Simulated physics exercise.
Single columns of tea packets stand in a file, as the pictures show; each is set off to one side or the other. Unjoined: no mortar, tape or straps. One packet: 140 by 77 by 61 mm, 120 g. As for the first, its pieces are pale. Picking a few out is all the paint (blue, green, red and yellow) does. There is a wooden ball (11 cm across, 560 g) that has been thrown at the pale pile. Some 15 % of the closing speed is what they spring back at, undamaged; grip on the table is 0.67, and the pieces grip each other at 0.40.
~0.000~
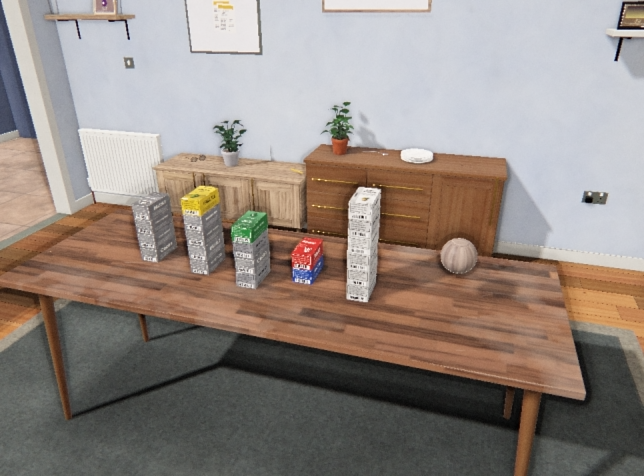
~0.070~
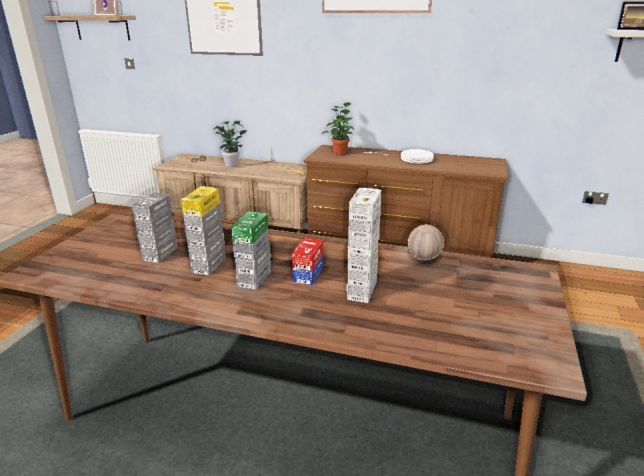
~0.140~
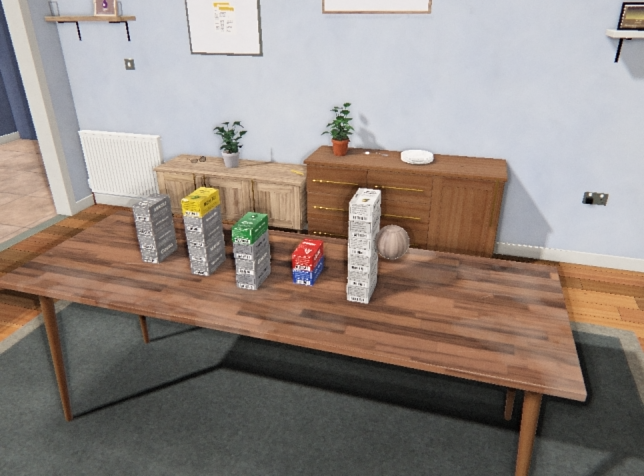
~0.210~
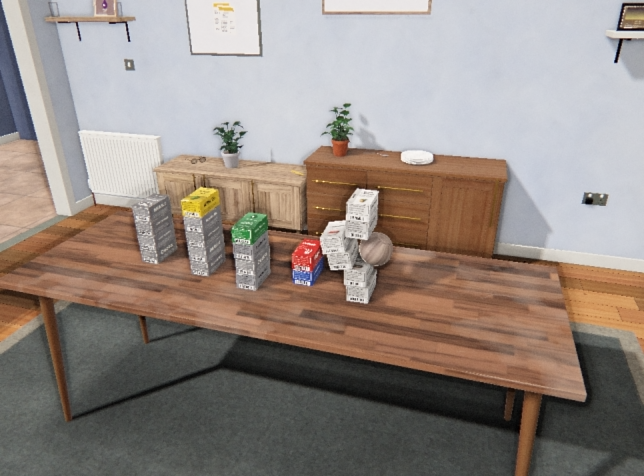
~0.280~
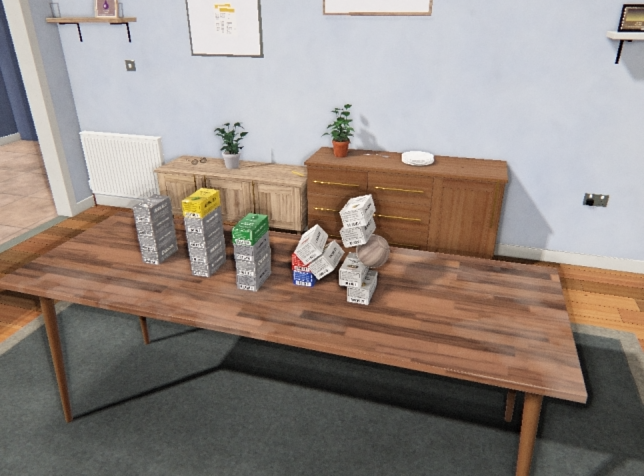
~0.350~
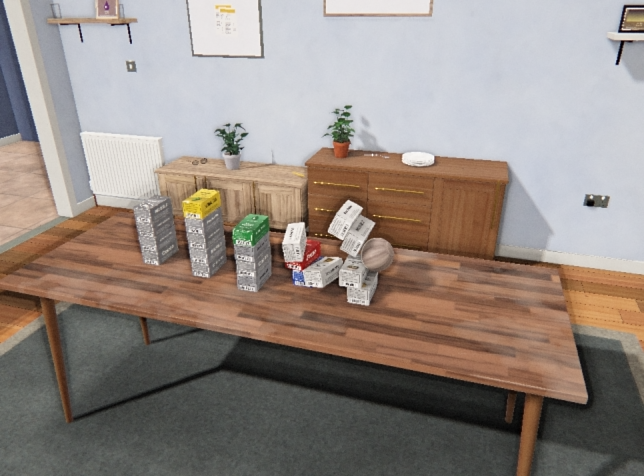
The clip opens on five stacks of small boxes on a wooden table, with a wooden ball at the right. The ball moves left and strikes the tall white stack, knocking middle boxes onto the short red and blue pile, which shifts while the white stack's upper boxes tilt above the ball.
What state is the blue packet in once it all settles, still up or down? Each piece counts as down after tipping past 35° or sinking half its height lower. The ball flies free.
Once it all settles, the blue packet is still up.
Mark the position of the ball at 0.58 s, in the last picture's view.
Near (412, 288).
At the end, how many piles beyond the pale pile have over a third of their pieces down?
Tally: 2.
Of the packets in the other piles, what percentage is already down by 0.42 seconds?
0 %.
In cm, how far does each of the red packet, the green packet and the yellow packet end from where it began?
Distances in cm - red: 10; green: 16; yellow: 2.
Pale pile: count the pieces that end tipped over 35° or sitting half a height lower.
Count: 5.
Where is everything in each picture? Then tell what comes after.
In the first frame (pixels give the middle of a visible side), ball (459, 256) 24 cm from contact, 1.8 m/s; blue packet (302, 277); yellow packet (210, 202); green packet (249, 219); none of the others has stirred.
The second frame shows ball (426, 242) 13 cm from contact, 1.6 m/s; blue packet (302, 277).
The third frame shows ball (392, 242) 16 mm from contact, 1.7 m/s; blue packet (302, 278).
The fourth frame shows ball (376, 249) after contact, 0.6 m/s; blue packet (302, 278); none of the others has stirred.
The fifth frame shows ball (373, 251) after contact, 0.1 m/s; blue packet (303, 279); none of the others has stirred.
The sixth frame shows ball (377, 255) after contact, 0.4 m/s; blue packet (302, 280); red packet (312, 256) 27 mm from its place; yellow packet (211, 205); one has shifted.
After 0.42 s, 4 of the pale pile down; none of the 15 other packets down, 1 disturbed; blue packet unmoved; red packet 29° from how it stood.
After 0.58 s, 4 of the pale pile down; 1 of the 15 other packets down; blue packet unmoved; red packet 62° from how it stood, 41 mm lower.
After 1.06 s, 5 of the pale pile down; 4 of the 15 other packets down; blue packet unmoved; red packet 66° from how it stood, 44 mm lower.
In the end (1.5 s), 5 of the pale pile down; 4 of the 15 other packets down; blue packet unmoved; red packet 65° from how it stood, 44 mm lower; green packet 8° from how it stood, 53 mm lower. From the last view, middles, blue packet near (309, 271), red packet near (287, 264).
